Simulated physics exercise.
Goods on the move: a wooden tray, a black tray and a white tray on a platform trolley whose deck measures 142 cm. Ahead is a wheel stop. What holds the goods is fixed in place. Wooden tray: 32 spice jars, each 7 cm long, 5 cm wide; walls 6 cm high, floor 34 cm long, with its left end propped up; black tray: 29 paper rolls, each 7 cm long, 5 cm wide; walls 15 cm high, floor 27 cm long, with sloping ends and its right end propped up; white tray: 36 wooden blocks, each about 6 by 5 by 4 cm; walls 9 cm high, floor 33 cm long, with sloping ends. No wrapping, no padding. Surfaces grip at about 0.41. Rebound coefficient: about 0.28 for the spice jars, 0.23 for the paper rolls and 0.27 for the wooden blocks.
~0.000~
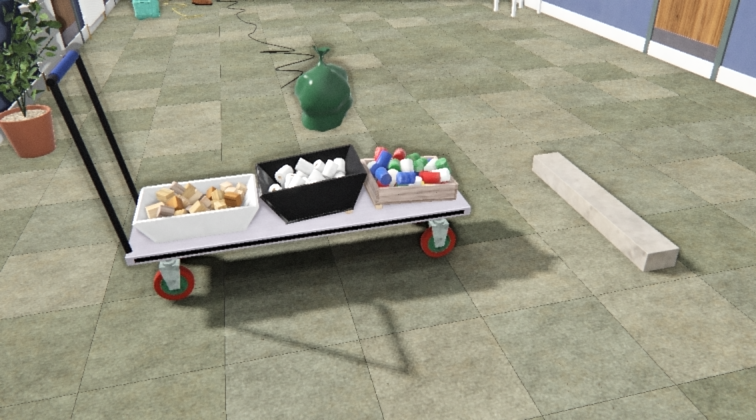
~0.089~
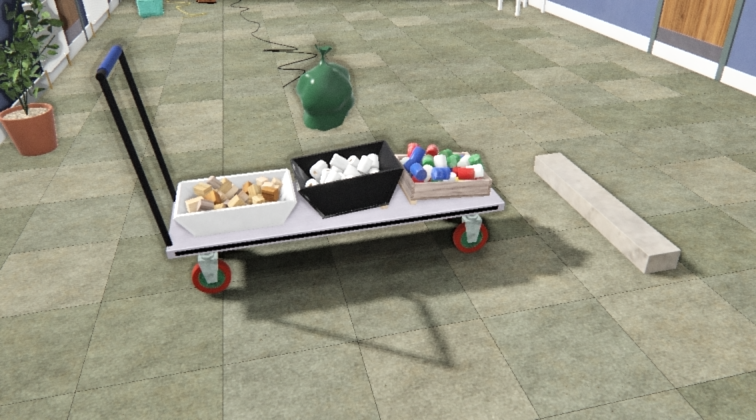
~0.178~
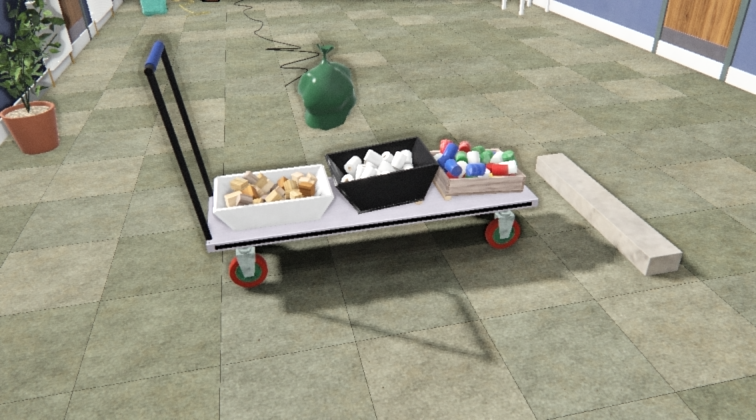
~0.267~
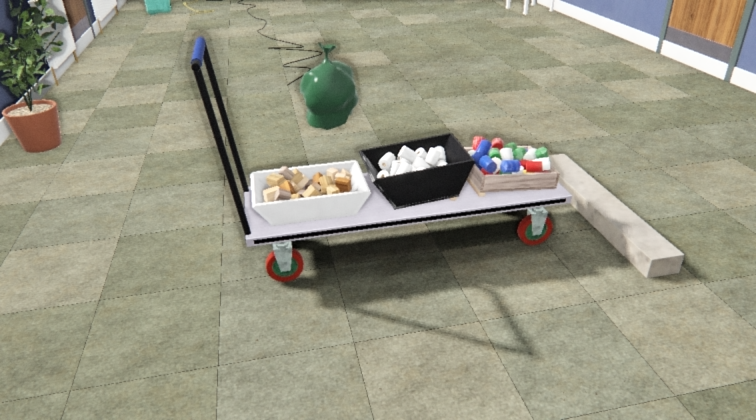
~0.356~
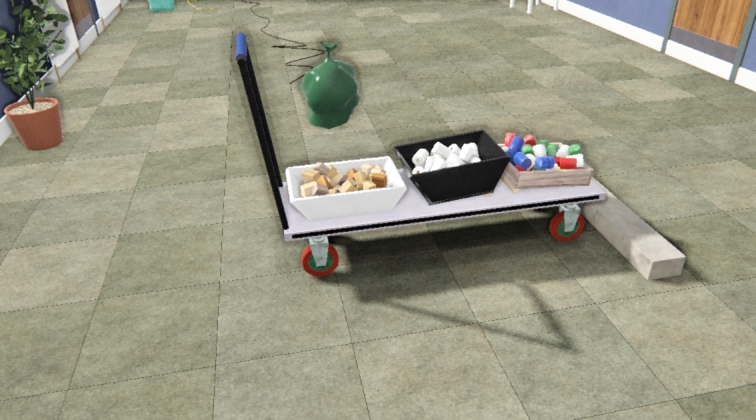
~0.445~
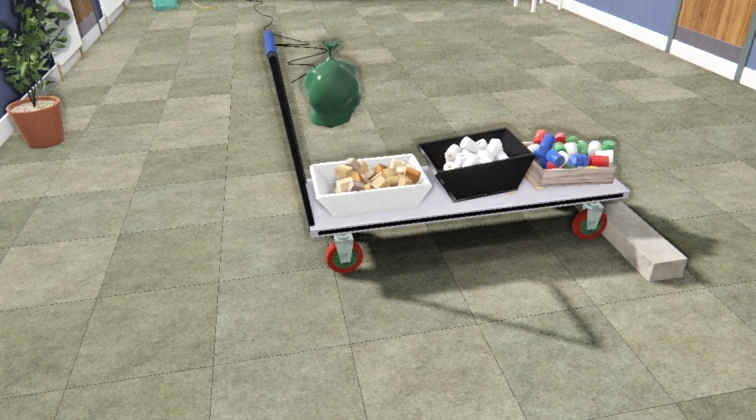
A flat trolley with a blue-topped handle and red wheels stands on a greenish tiled floor, seen from slightly above and to one side. It carries a white tray of wooden blocks, a black tray of white rolls and a wooden tray of colourful jars, with a green sack behind and a pale beam at right. The trolley rolls rightward up to the beam as the camera shifts slightly.
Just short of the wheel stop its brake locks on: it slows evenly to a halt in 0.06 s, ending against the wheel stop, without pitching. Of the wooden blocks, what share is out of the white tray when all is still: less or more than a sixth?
Under a sixth of the wooden blocks leave the white tray.
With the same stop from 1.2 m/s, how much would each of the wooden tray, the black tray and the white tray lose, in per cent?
Then wooden tray 20, black tray 0, white tray 0 per cent.
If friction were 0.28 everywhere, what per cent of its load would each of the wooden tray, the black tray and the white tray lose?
In that case wooden tray 30, black tray 0, white tray 10 per cent.
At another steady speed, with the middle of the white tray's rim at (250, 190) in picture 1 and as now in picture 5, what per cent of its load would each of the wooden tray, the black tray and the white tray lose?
In that case wooden tray 10, black tray 0, white tray 0 per cent.
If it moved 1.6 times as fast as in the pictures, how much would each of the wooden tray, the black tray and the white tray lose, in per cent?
In that case wooden tray 40, black tray 10, white tray 20 per cent.
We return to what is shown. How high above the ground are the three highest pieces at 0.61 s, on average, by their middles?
Roughly 44 cm.
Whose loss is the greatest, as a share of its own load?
The wooden tray.
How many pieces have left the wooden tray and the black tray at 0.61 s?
Out by then, roughly: Wooden tray 8, black tray 0.
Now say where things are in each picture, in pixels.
In the first frame (places track the rim corner closest to us here; the camera moves round a little), white tray (135, 222); black tray (262, 194); 74 cm to go; all still inside.
The second frame shows white tray (176, 216); black tray (300, 189); 58 cm to go.
The third frame shows white tray (216, 210); black tray (338, 184); 42 cm to go.
The fourth frame shows white tray (255, 205); black tray (375, 179); 27 cm to go.
The fifth frame shows white tray (293, 200); black tray (411, 175); 11 cm to go.
The sixth frame shows white tray (319, 196); black tray (437, 172); stopping; 1 out, the lowest jar at (608, 150).
After 0.49 s, the wooden tray is down by 3 of 32, the black tray has all 29 and the white tray has all 36.
After 0.61 s, the wooden tray is down by 7 of 32, the black tray has all 29 and the white tray has all 36.
After 0.84 s, the wooden tray is down by 9 of 32, the black tray has all 29 and the white tray has all 36.
Outcome (at 1.34 s), the wooden tray is down by 9 of 32, the black tray has all 29 and the white tray has all 36. Asked share, 0 of 36, 0 per cent.
